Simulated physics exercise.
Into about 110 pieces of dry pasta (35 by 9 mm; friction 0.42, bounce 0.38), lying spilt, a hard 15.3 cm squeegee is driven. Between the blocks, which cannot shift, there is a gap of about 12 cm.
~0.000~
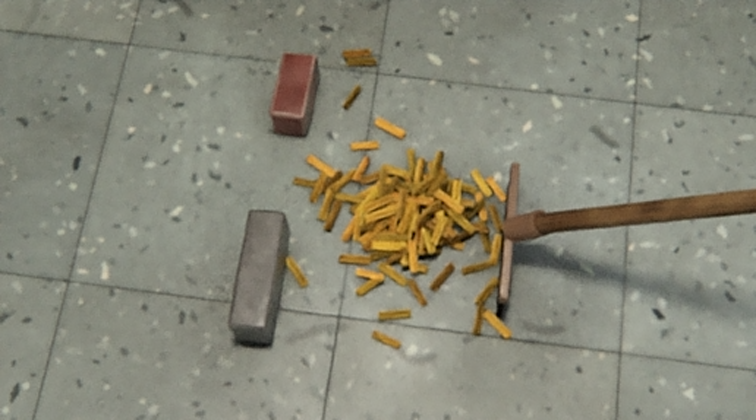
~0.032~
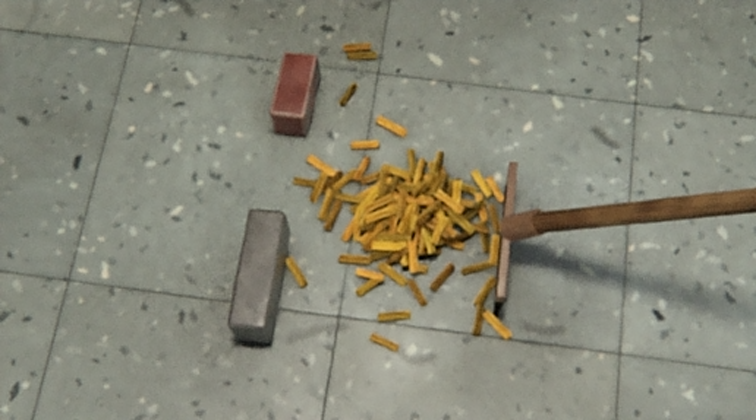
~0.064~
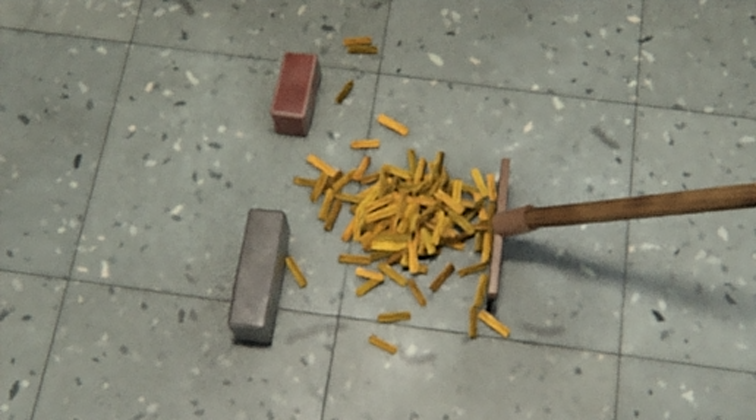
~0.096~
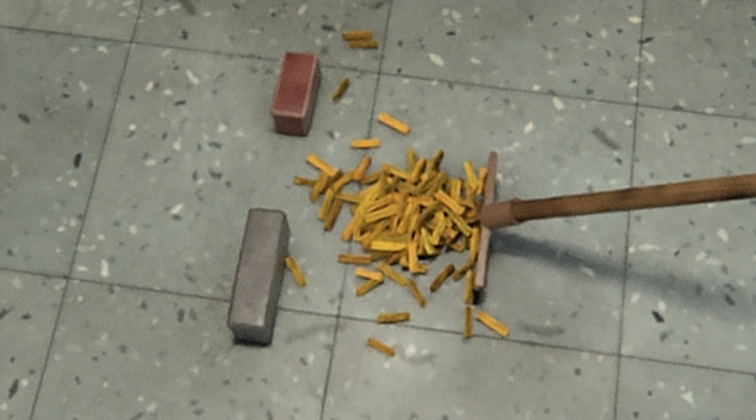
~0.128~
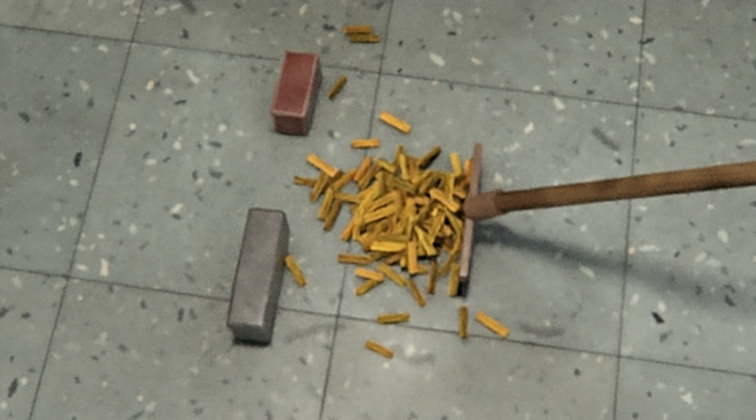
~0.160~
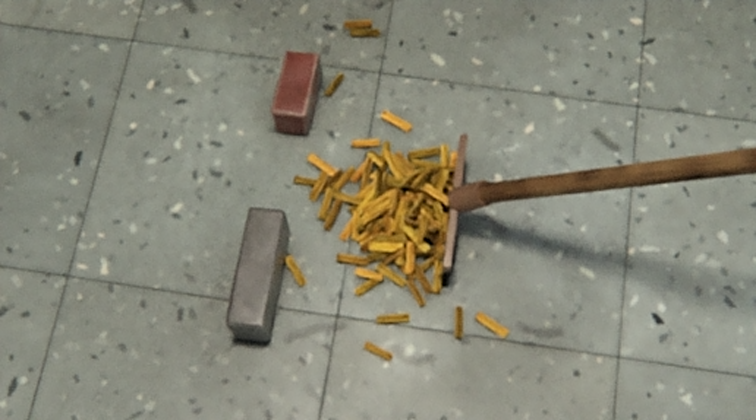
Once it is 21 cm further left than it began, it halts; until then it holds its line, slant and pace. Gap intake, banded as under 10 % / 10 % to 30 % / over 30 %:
Expect a top-tier count in the gap.
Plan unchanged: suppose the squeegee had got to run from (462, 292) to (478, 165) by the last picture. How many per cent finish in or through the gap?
In or through the gap - 45 %.
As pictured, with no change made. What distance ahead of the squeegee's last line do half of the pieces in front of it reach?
About 3 centimetres.
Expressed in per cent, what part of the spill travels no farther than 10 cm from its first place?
I'd put it near 30 per cent.
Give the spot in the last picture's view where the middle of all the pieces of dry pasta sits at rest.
Near pixel (305, 183).
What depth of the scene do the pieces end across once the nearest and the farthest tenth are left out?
I'd guess near 22 cm, give or take.
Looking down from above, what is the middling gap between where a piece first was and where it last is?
Estimate: Close to 14 cm.
Then, at 0.34 s, squeegee 17 cm from its start, spill 21 cm wide; in or through the gap 5 %, held up before the blocks 95 %.
After 0.52 s, squeegee 23 cm from its start, spill 29 cm wide; in or through the gap 30 %, round the far block 5 %, held up before the blocks 60 %.
Then, at 0.68 s, squeegee 23 cm from its start, spill 30 cm wide; in or through the gap 35 %, round the far block 10 %, held up before the blocks 55 %.
In the end, at 1.8 s, in or through the gap 35 %, round the near block 0 %, round the far block 10 %, held up before the blocks 55 %.
